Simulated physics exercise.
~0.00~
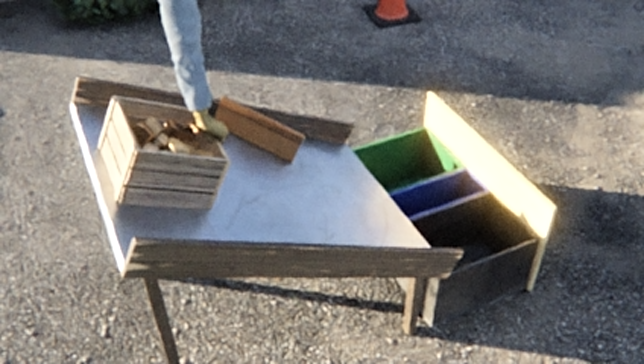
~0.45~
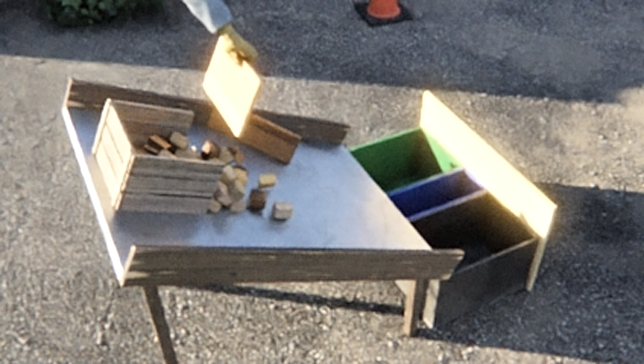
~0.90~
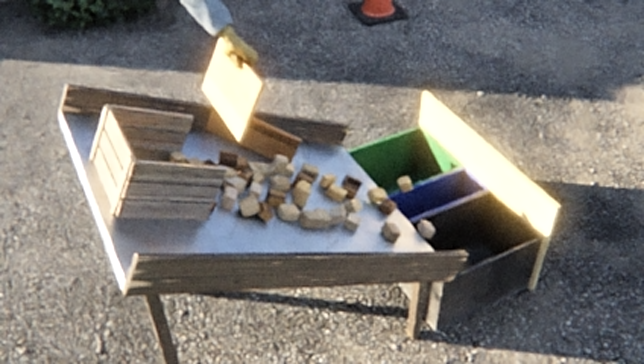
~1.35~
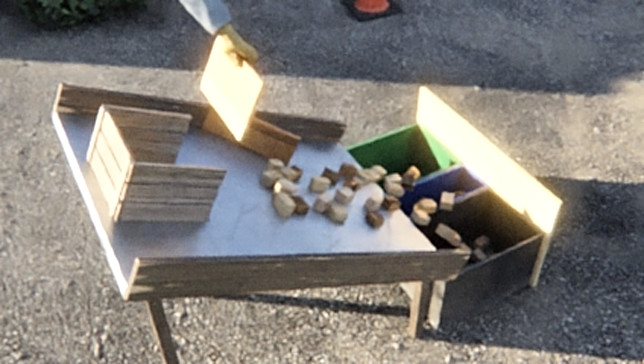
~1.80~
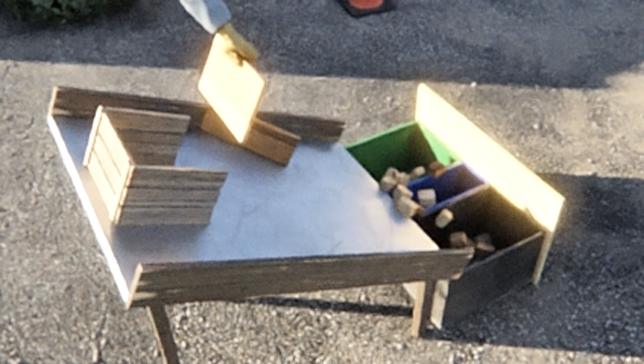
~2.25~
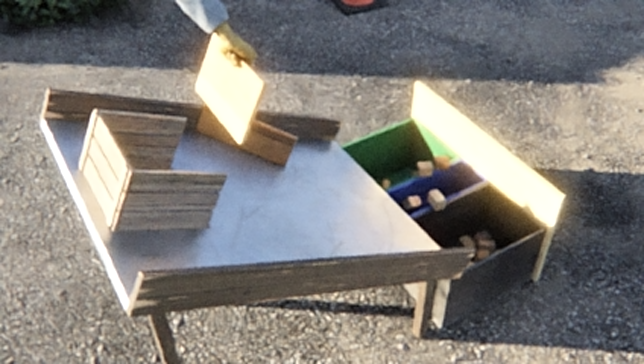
A tilted grey table with weathered wooden side boards stands on sunlit gravelly ground, seen from above, with an orange cone behind it. A slatted pen of wooden blocks sits at its upper left, and green, blue and black bins wait at the lower right against a pale panel. A gloved hand lifts the bright gate from the pen and holds it clear. The tan and brown blocks spill out, tumble down the slope in a spreading stream and drop over the edge into all three bins. Finally, the pen and table are empty, and blocks rest in each bin.
